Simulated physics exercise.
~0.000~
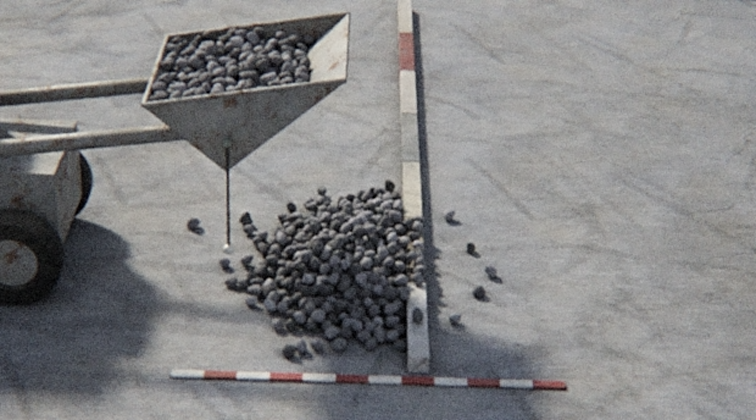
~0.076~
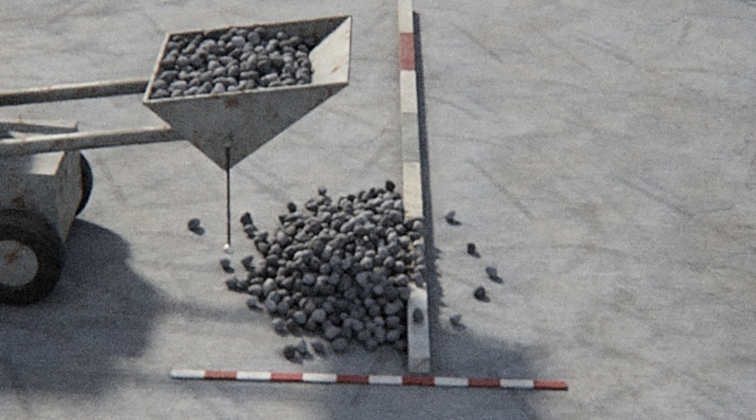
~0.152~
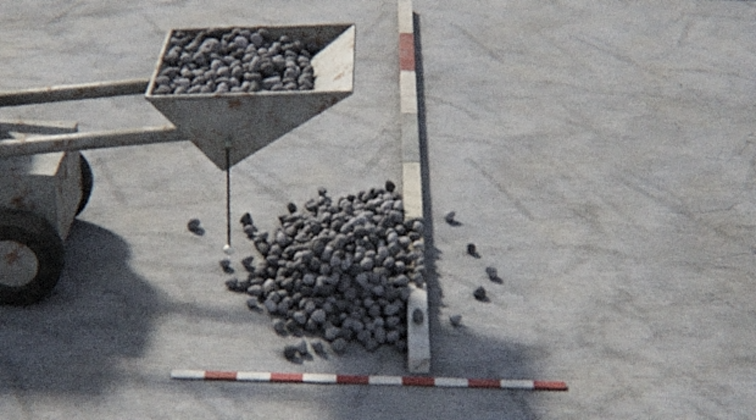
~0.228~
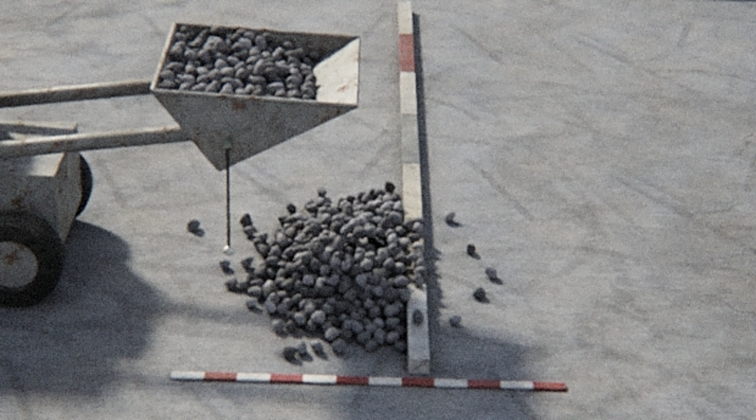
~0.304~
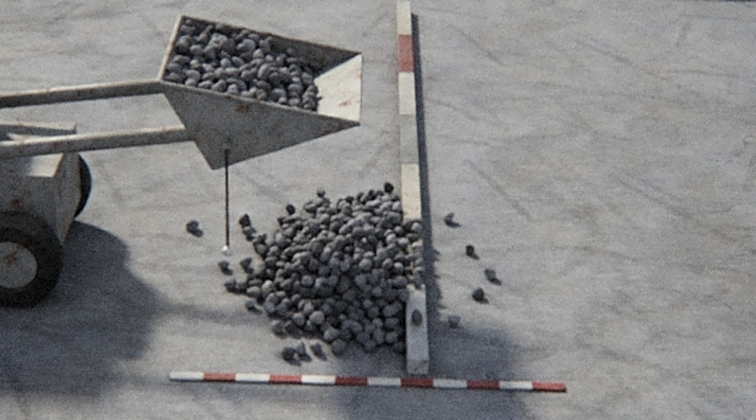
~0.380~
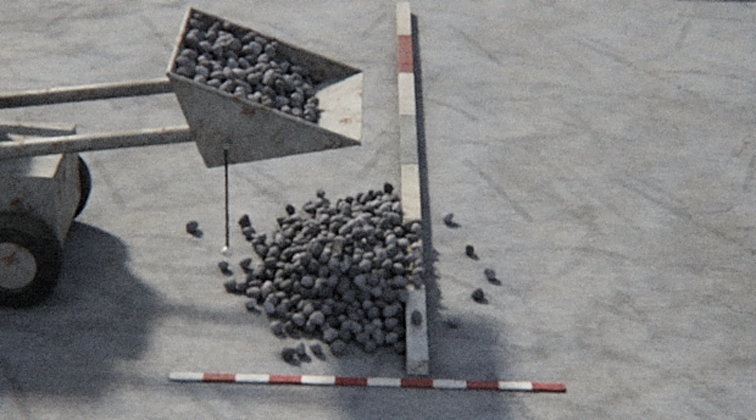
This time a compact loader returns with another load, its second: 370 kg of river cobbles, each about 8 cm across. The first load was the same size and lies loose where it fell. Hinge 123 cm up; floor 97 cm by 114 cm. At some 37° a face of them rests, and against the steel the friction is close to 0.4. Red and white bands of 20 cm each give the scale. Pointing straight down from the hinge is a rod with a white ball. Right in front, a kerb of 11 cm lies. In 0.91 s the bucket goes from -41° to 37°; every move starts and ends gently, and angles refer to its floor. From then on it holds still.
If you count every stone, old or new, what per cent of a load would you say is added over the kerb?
I would say about 36 per cent.
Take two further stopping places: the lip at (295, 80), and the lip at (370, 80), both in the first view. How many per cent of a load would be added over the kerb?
Around 5 percent, then around 60 percent.
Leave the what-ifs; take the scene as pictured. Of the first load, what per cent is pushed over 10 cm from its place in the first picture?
Close to 5 in a hundred of them.
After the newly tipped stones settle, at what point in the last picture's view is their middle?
Middle: Approx. (391, 252) px.
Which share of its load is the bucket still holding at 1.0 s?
Estimate: 85 % remaining inside, roughly.
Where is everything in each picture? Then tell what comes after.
Lip at (346, 80), floor tilted -41°, highest stones at (244, 47). The earlier load is highest near (352, 230), 24 cm above ground level, 99 % on this side of the kerb, 1 % over the kerb, in the first frame.
Lip at (348, 83), floor tilted -39°, highest stones at (245, 47); the stones move at 0.2 m/s on average, in the second frame.
Lip at (353, 92), floor tilted -35°, highest stones at (221, 45); the stones move at 0.3 m/s on average, in the third frame.
Lip at (357, 106), floor tilted -29°, highest stones at (192, 49); the stones move at 0.4 m/s on average, in the fourth frame.
The bucket is at -21°, its lip at (360, 124); the top of the load is at (193, 43); the stones move at 0.5 m/s on average, in the fifth frame.
Lip at (361, 144), floor tilted -12°, highest stones at (199, 36); the stones move at 0.5 m/s on average, in the sixth frame.
After 0.7 s the floor is at 25°; in per cent of one load, 100 in the bucket, 99 on this side of the kerb, 1 over the kerb; the foremost stones are at (449, 262).
After 1.0 s the floor is at 37°; in per cent of one load, 83 in the bucket, 116 on this side of the kerb, 1 over the kerb; the foremost stones are at (449, 262).
After 1.4 s the floor is at 37°; in per cent of one load, 26 in the bucket, 168 on this side of the kerb, 6 over the kerb; the foremost stones are at (465, 264).
After 3.9 s the floor is at 37°; in per cent of one load, 0 in the bucket, 163 on this side of the kerb, 37 over the kerb; the foremost stones are at (629, 301). Net gain over the kerb, 36.
